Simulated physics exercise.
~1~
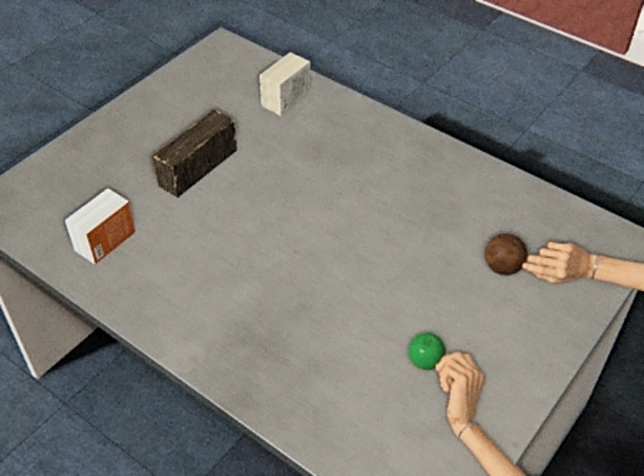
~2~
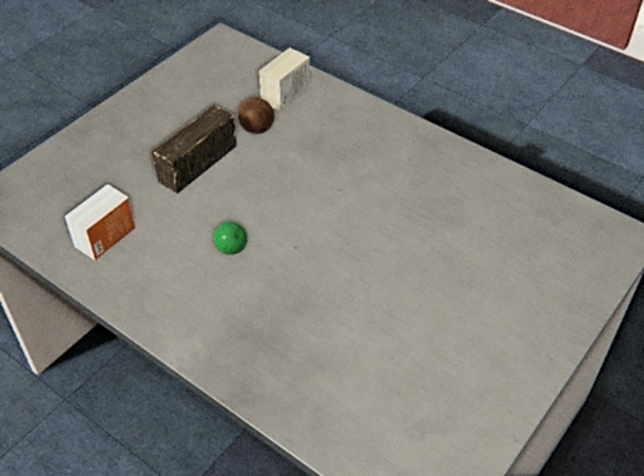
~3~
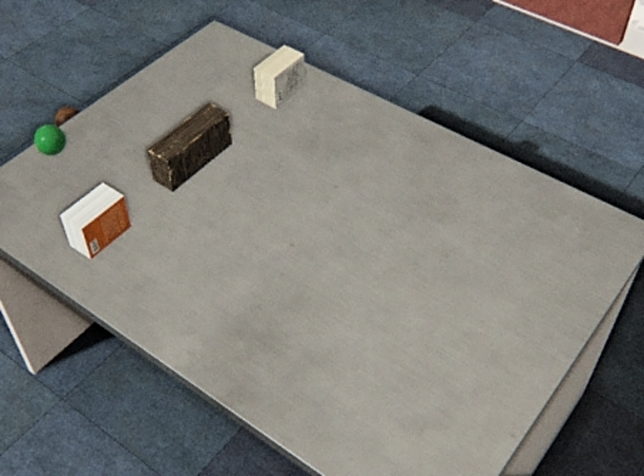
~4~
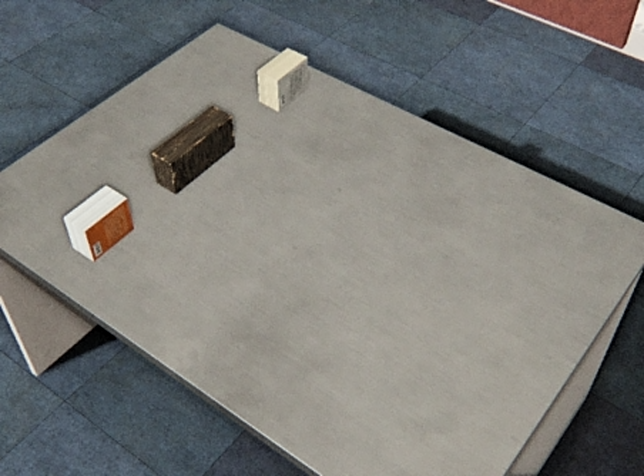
A brown ball and a green ball sit at the right side of a grey table, each touched by a hand, while three blocks stand in a row with two gaps at the far left. The hands send them off and are gone from view as both roll left and up across the surface. The brown ball nears the gap between the white block and the dark one, and the green ball heads for the gap beside the orange and white block. Both pass through and come close together near the table's left edge. Finally, neither ball is in sight, and the three blocks still stand in place.
